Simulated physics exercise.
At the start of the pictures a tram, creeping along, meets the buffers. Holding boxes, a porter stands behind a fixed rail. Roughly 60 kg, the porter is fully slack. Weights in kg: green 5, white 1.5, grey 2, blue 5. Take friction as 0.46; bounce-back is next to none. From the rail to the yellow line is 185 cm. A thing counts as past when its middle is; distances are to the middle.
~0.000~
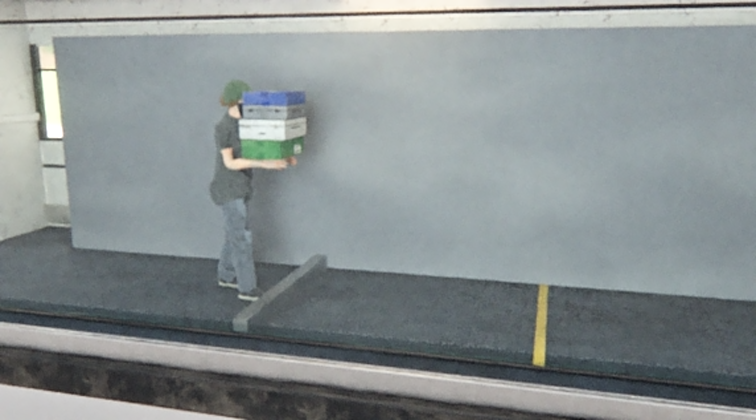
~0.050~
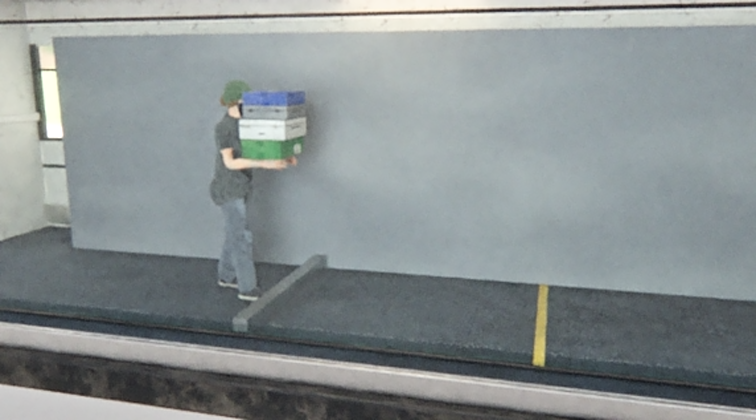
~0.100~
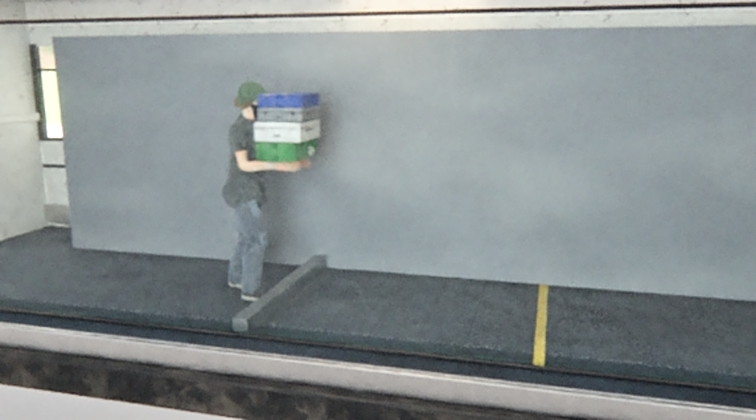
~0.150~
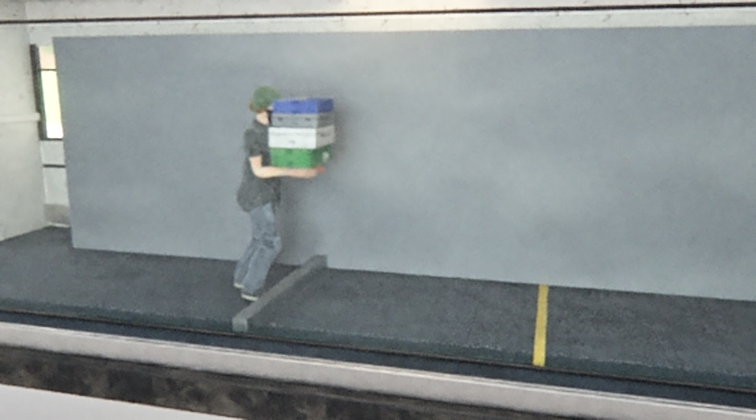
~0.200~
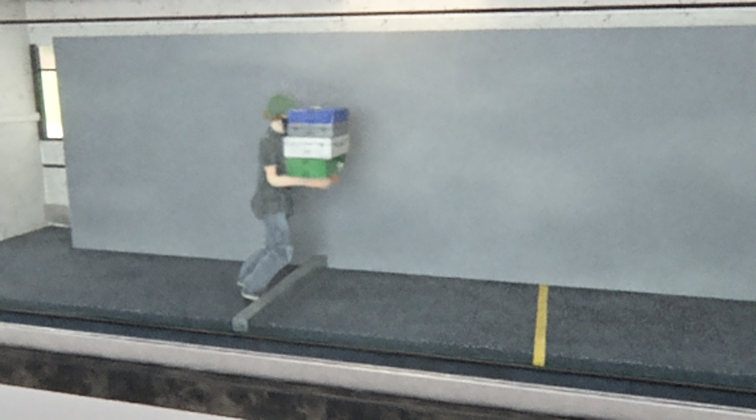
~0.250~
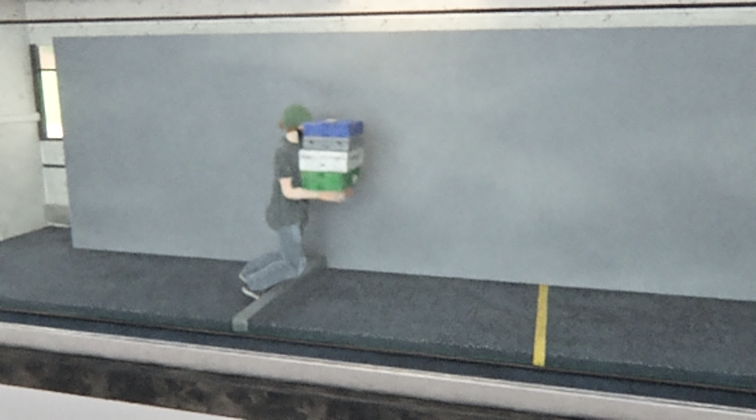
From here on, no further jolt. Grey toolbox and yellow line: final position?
Final spot: Further than the line.
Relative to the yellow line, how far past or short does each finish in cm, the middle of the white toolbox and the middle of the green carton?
Short side for both: White toolbox 10 cm, green carton 60 cm.
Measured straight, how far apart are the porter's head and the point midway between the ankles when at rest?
Distance head to ankle midpoint: Approx. 90 cm.
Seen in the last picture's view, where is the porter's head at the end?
(472, 281).
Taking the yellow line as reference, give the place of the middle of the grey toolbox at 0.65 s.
Position: Approx. 45 cm short.
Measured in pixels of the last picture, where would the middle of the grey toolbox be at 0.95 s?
In pixels of the last picture, somewhere around (573, 310).
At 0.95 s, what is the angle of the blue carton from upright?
Close to 20 degrees off upright.
After 0.45 s the grey toolbox is 98 cm short of the yellow line, tilted 15°, near (398, 224) in the last picture's view.
After 0.65 s the grey toolbox is 45 cm short of the yellow line, tilted 10°, near (474, 270) in the last picture's view.
After 0.95 s the grey toolbox is 19 cm past the yellow line, tilted 25°, near (573, 310) in the last picture's view; the blue carton 44 cm past the yellow line, tilted 20°.
Final state at 2.2 s, green carton stops short of the yellow line; white toolbox stops short of the yellow line; grey toolbox crosses the yellow line; blue carton crosses the yellow line; porter's head stops short of the yellow line.
